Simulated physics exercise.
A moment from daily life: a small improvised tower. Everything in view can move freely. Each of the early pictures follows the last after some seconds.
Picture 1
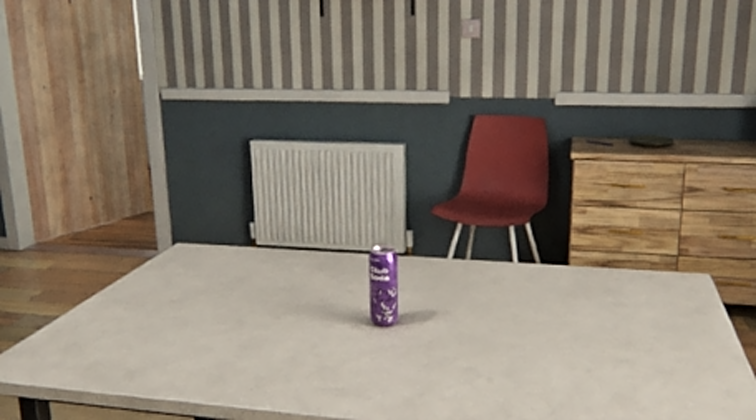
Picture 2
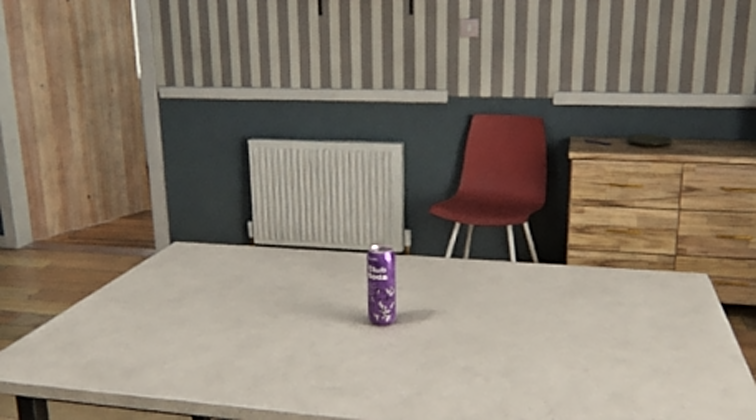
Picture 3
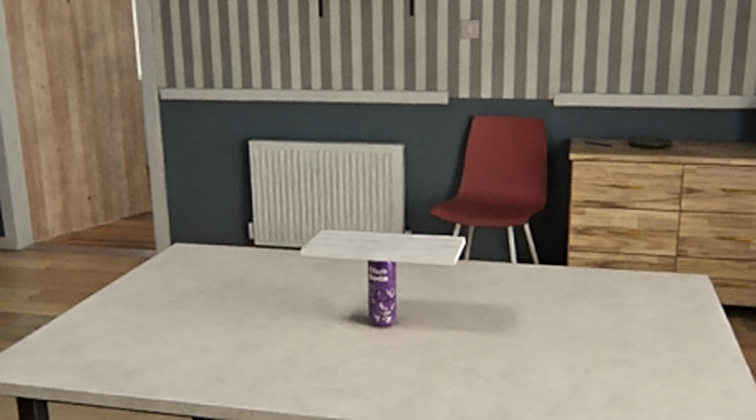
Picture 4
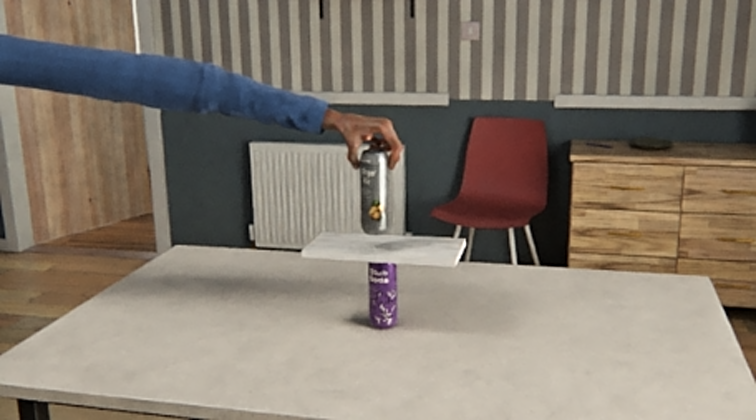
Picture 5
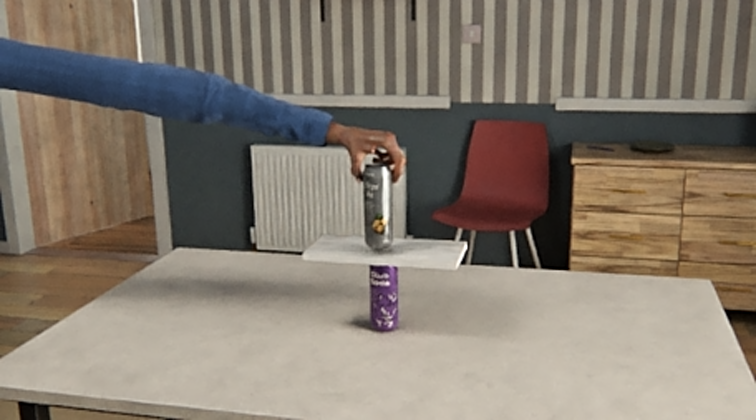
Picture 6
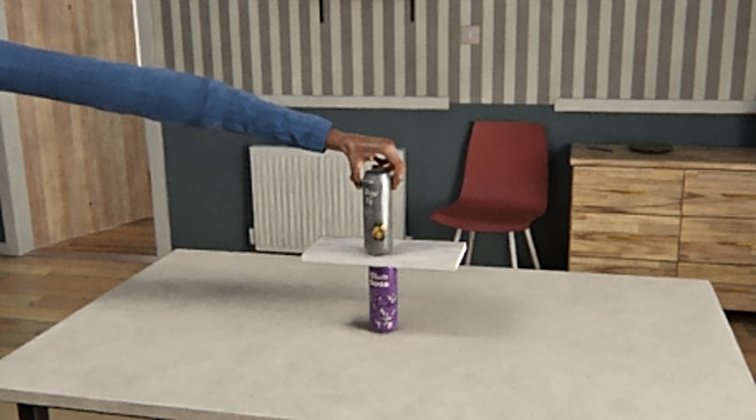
In a room with striped wallpaper, a radiator, a red chair and a wooden chest of drawers, a pale table is seen from slightly above its front edge. A purple can stands alone near the middle, then a white board lies across its top. A blue-sleeved arm reaches in from the left and lowers a grey can onto the board, the hand still gripping it, while the view shifts very slightly.
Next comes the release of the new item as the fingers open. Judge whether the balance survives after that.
The balance survives.
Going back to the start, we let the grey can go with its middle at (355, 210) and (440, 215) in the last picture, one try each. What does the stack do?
The stack remains upright with the first try and topples over with the second.
Then, 0.50 s after the last picture, nothing has stirred.
Then, 1.10 s after the last picture, grey can resting near (378, 213).
At rest, all 3 in place. Seen from the same camera at the end, grey can near (378, 213). The stack keeps its balance.
